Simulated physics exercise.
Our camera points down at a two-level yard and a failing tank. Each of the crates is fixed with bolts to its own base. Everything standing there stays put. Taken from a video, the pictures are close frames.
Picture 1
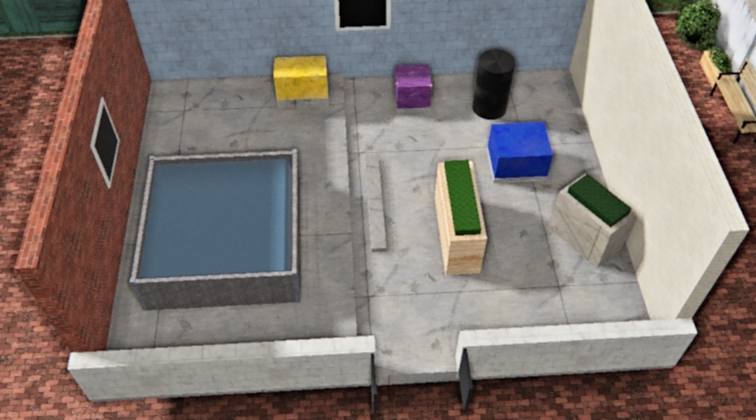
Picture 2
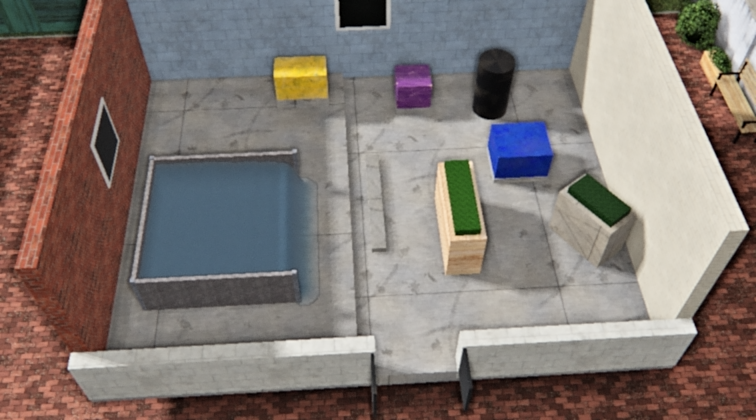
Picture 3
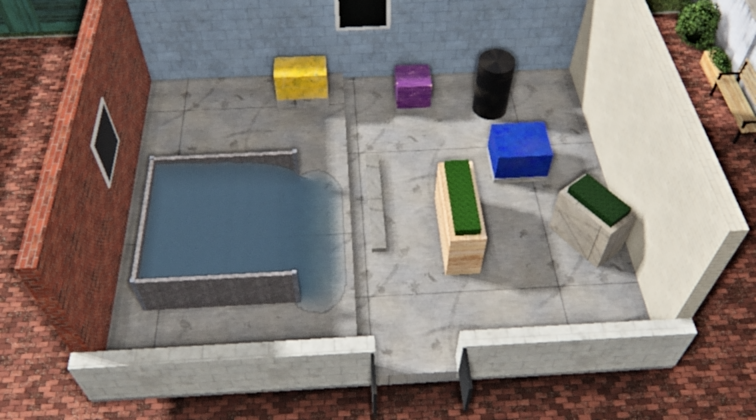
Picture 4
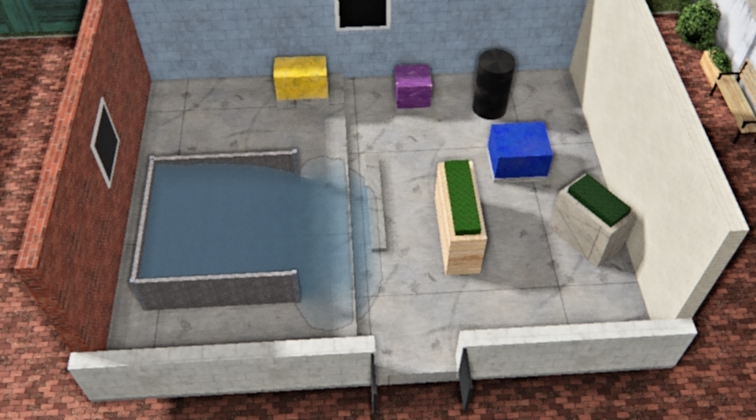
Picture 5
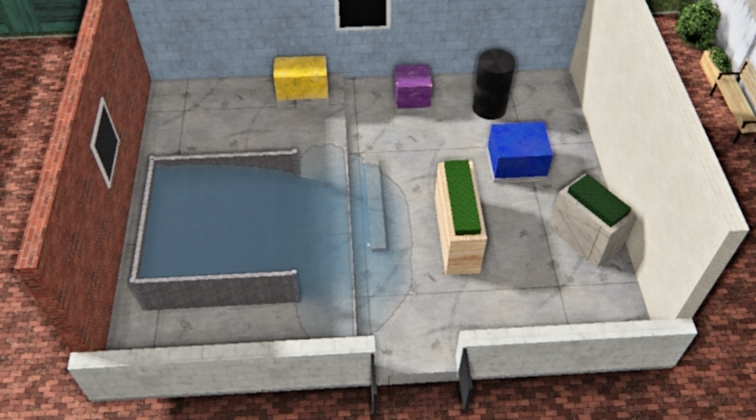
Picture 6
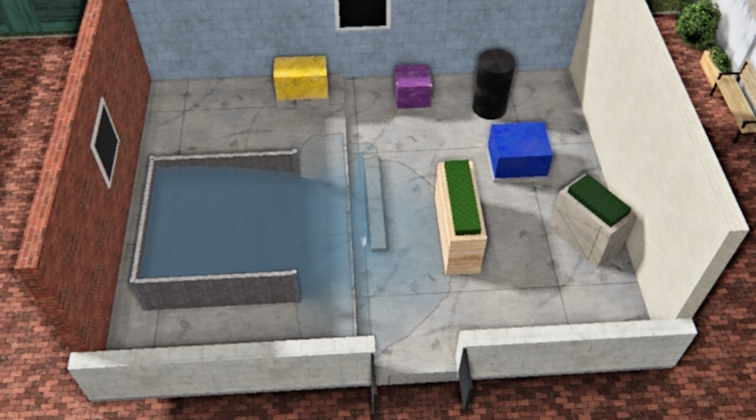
A walled yard with a water tank losing its right side, water spreading rightward across the paving and around a low strip.
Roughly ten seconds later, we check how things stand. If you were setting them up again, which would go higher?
The purple crate comes through with water on it; the yellow crate comes through untouched; the blue crate comes through with water on it.
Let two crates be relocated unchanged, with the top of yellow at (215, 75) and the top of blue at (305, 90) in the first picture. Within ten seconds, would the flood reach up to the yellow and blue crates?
One by one: Yellow is safe, blue escapes it.
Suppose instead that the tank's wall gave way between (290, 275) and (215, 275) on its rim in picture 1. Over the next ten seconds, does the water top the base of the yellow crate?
Looking at the yellow crate, it is left alone.
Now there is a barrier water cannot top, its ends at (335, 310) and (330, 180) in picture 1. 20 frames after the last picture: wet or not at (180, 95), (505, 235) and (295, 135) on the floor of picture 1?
The first point comes out inundated, the next unwetted, the last inundated.
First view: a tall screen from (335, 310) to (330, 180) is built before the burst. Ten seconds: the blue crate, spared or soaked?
Note - blue crate: Not flooded.
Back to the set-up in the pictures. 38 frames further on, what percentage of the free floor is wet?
It comes out near 70 percent.
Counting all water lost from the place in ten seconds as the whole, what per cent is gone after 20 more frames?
Near 25 in a hundred.
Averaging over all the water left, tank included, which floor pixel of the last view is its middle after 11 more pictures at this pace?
Centre of mass: Roughly (352, 241).
A moment on, water covers 35 % of the floor; the purple crate water round its plinth, the yellow crate not reached, the blue crate water round its plinth.
Next, water covers 45 % of the floor; the purple crate water round its plinth, the yellow crate water round its plinth, the blue crate water round its plinth.
Then, water covers 60 % of the floor; the purple crate water round its plinth, the yellow crate water round its plinth, the blue crate water round its plinth.
Later, water covers 70 % of the floor; the purple crate water round its plinth, the yellow crate water round its plinth, the blue crate water round its plinth.
In the end, water covers 65 % of the floor; the purple crate was topped, the yellow crate stayed above the water, the blue crate was topped.
